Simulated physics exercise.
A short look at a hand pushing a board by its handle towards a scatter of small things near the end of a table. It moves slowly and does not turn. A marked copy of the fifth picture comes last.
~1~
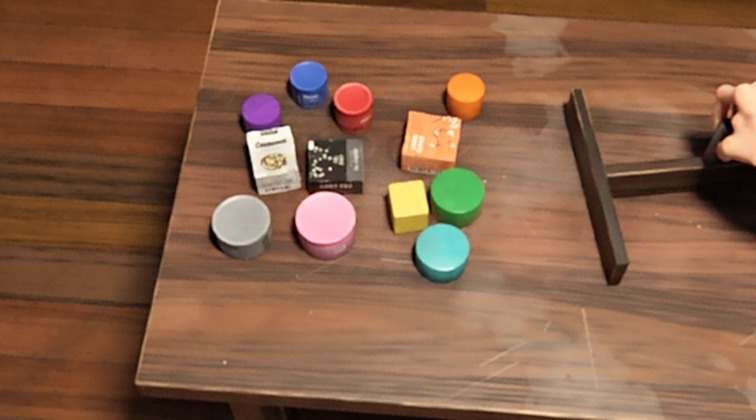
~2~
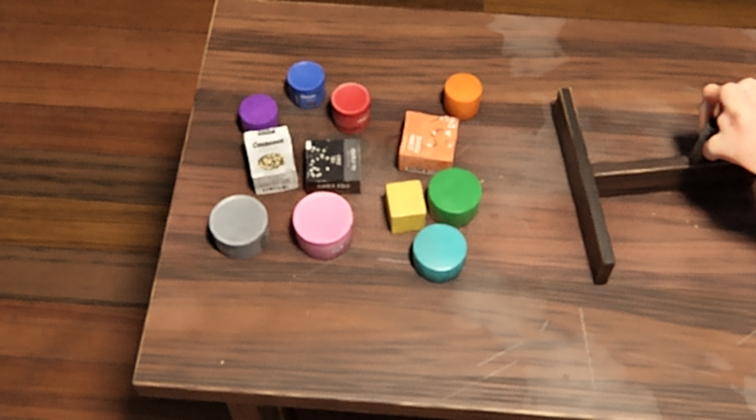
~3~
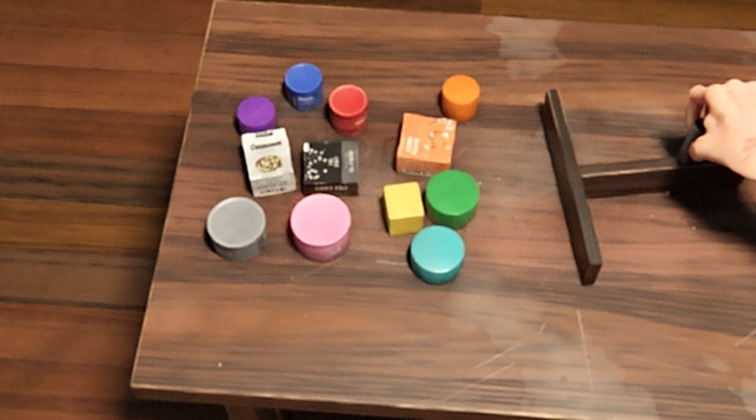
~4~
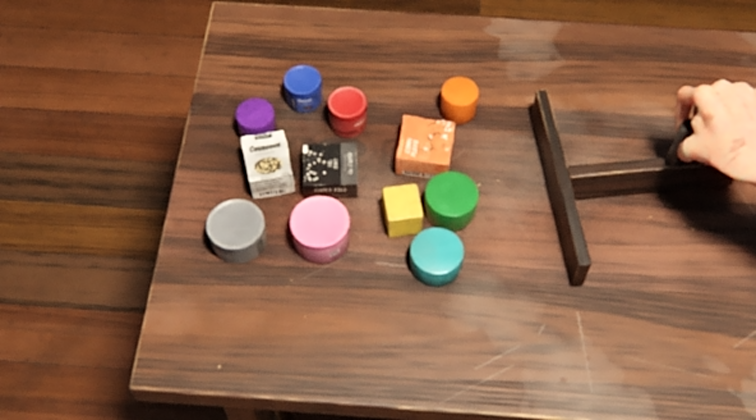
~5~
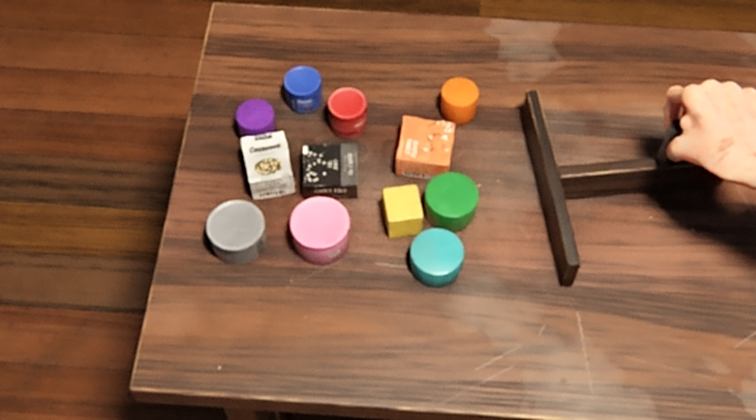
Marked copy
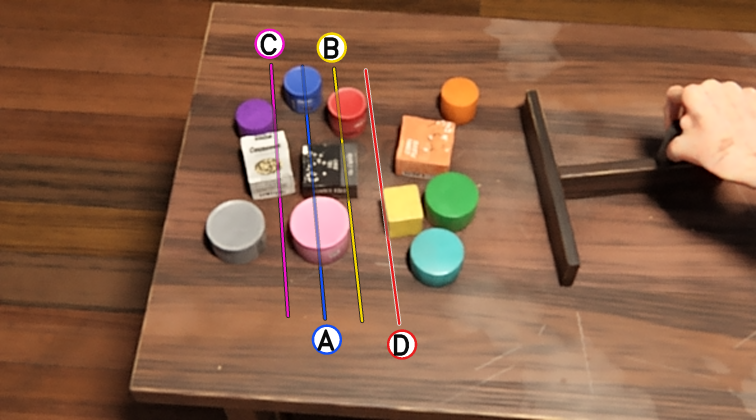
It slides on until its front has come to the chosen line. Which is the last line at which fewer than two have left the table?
Line C.
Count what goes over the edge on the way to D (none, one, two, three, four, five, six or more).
In all, none.
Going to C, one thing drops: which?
The white packet.
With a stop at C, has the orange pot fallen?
No.
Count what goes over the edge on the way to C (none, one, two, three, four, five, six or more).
By then, one.
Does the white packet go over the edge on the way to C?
Yes.
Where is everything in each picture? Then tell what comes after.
Blue tub (310, 85); red jar (354, 109); pink jar (326, 226), in the first frame.
Board (586, 170); purple pot (260, 118), in the second frame.
Board (574, 171); yellow block (403, 209), in the third frame.
Board (562, 172); black box (331, 171), in the fourth frame.
Board (552, 172); grey tub (238, 233); orange packet (426, 149); white packet (268, 166), in the fifth frame.
On the marked copy, A at (313, 182); B at (347, 184); C at (279, 180); D at (381, 187).
With C. Early on, board (453, 166); orange pot (414, 96); turquoise tin (431, 258).
Further on, board (354, 160); white packet (216, 162); grey tub (224, 235).
At the end, board (281, 155); white packet over the edge; black box (196, 167); one fallen.
As for the rest, A is within the limit but short; B is within the limit but short; D is within the limit but short.
